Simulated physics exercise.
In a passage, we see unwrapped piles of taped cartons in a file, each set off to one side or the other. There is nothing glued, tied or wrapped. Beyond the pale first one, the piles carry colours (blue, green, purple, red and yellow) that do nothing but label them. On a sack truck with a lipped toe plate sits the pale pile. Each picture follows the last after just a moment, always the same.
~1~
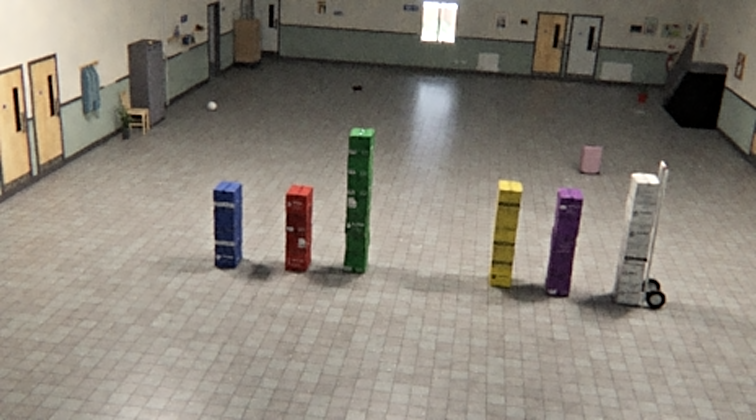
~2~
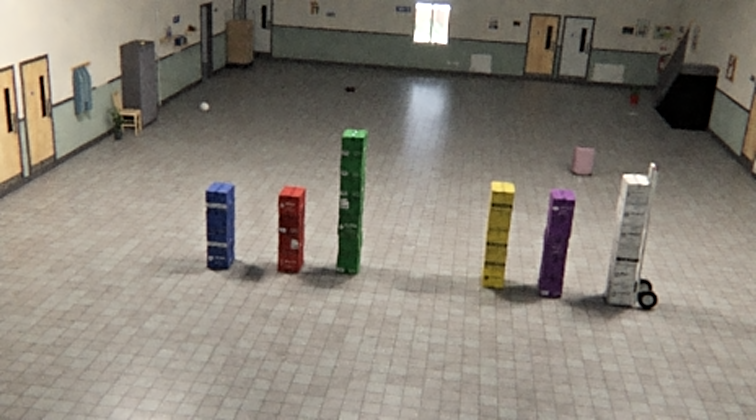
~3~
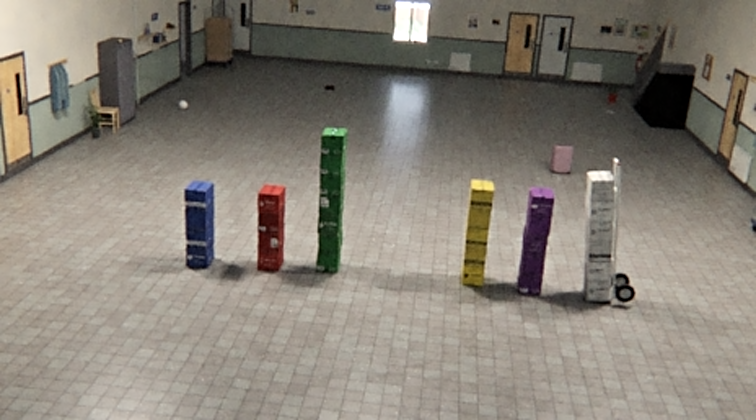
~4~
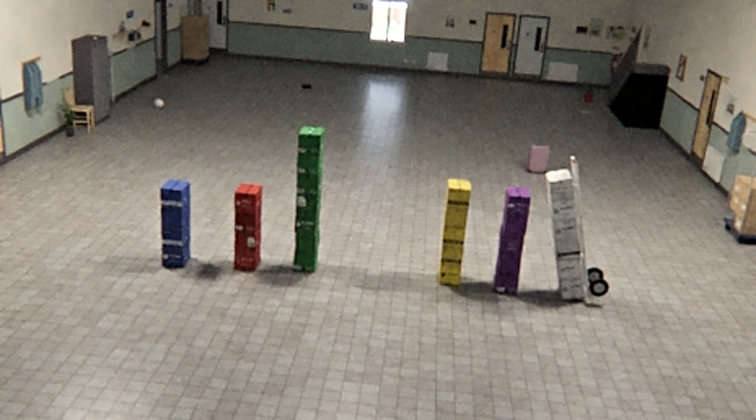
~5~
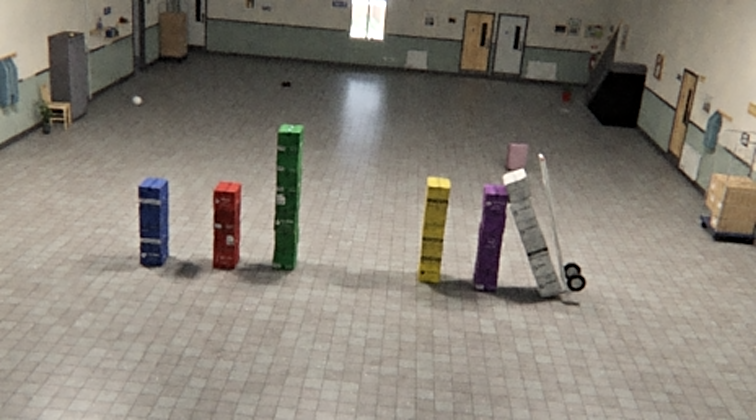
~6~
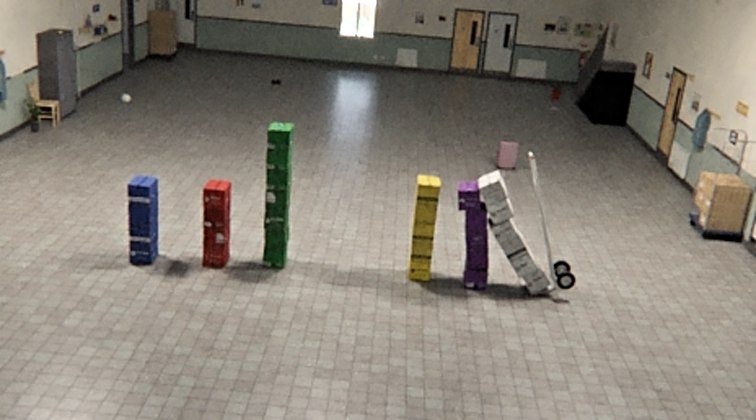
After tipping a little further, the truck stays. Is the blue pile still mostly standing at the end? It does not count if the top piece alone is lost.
Yes, it stays up.
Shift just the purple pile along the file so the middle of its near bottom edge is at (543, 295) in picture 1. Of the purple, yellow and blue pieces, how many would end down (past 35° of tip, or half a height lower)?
Pile by pile, I count purple 4, yellow 5 and blue 0.
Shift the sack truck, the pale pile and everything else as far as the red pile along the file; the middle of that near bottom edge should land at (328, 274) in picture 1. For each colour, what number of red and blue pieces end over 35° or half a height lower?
Tally: Red = 0, blue = 0.
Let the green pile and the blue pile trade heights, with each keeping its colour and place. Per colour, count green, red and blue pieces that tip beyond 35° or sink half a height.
By colour, the number down is green 0, red 0 and blue 0.
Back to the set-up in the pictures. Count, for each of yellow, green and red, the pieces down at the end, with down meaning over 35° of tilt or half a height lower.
Once everything settles, the down count is yellow 5, green 0 and red 0.
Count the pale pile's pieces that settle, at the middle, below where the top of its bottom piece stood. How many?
The number is 3.
Soon, 6 of the pale pile down; none of the 4 blue cartons down (2 of 25 in all colours); top blue carton unmoved; top purple carton tipped clearly, half its height lower.
A while on, 6 of the pale pile down; none of the 4 blue cartons down (9 of 25 in all colours); top blue carton unmoved; top yellow carton tipped steeply, some three heights lower.
Finally, 6 of the pale pile down; none of the 4 blue cartons down (9 of 25 in all colours); top blue carton unmoved; top purple carton on its side. Seen by the last camera, middles, top blue carton near (143, 191), top purple carton near (389, 270).
